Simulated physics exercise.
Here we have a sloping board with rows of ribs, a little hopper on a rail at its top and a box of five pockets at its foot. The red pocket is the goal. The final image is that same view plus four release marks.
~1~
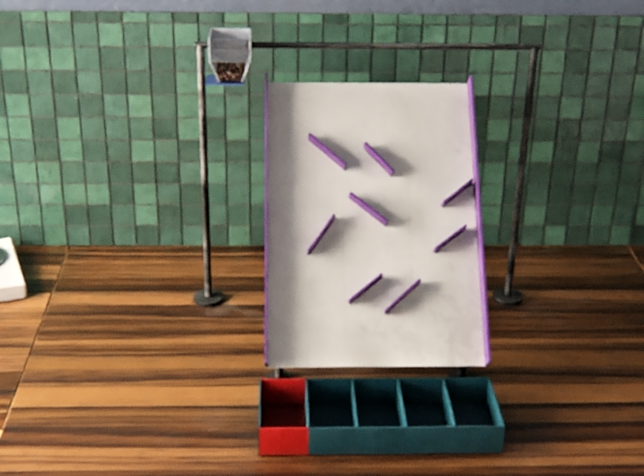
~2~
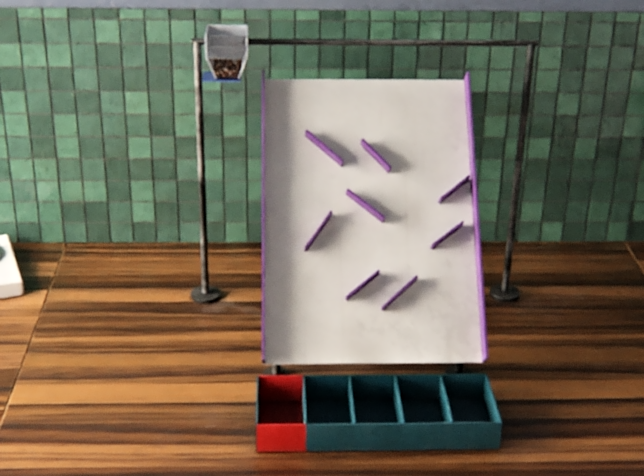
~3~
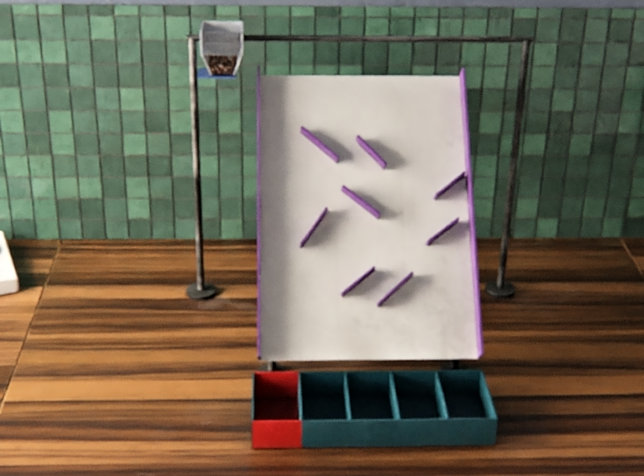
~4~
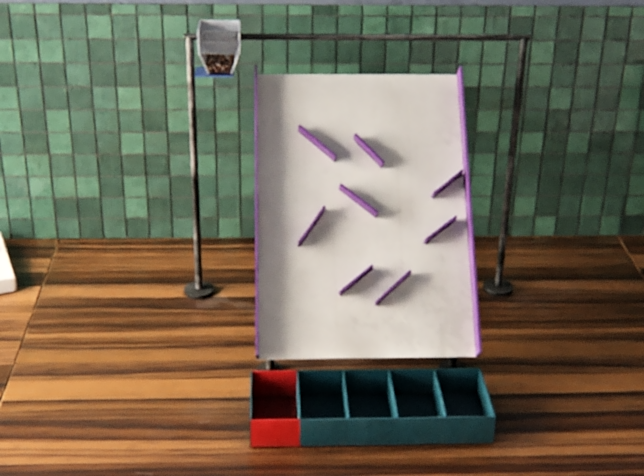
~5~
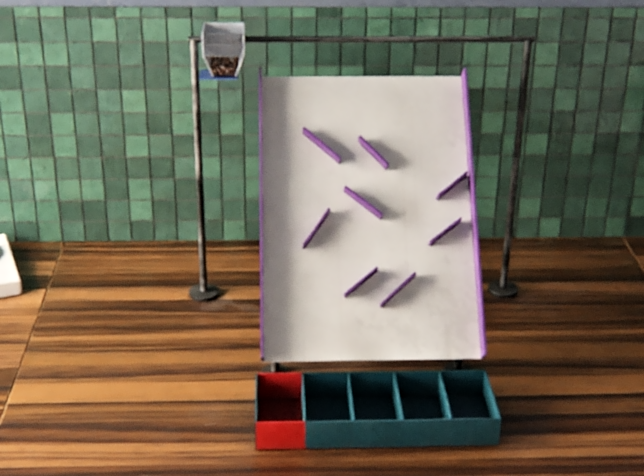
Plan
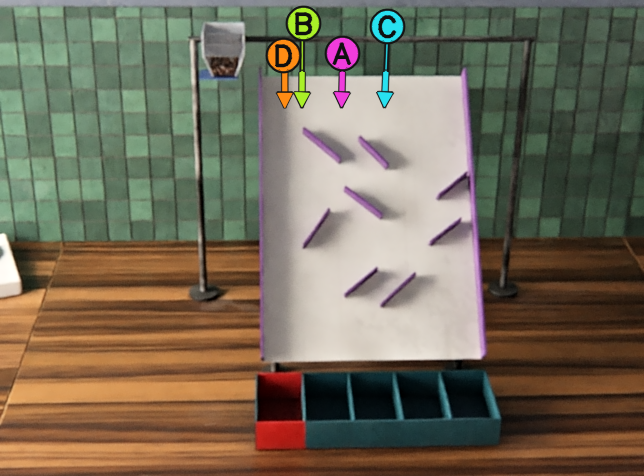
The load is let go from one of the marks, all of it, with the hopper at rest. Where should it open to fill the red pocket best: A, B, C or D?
D.
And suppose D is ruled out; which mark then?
It is B.
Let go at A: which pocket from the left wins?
The fifth.
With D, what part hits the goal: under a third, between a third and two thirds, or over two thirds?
It is over two thirds.
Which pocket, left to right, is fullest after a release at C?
The second from the left.
On the marked copy, mark A meets the board at (341, 101); mark B meets the board at (301, 101); mark C meets the board at (384, 101); mark D meets the board at (284, 102).
With A, none in the red pocket, nearly all in other pockets, a small part outside the box.
With B, about half in the red pocket, about half in other pockets, a stray few outside the box.
With C, a stray few in the red pocket, nearly all in other pockets, a stray few outside the box.
With D, most in the red pocket, a small part in other pockets, a stray few outside the box.
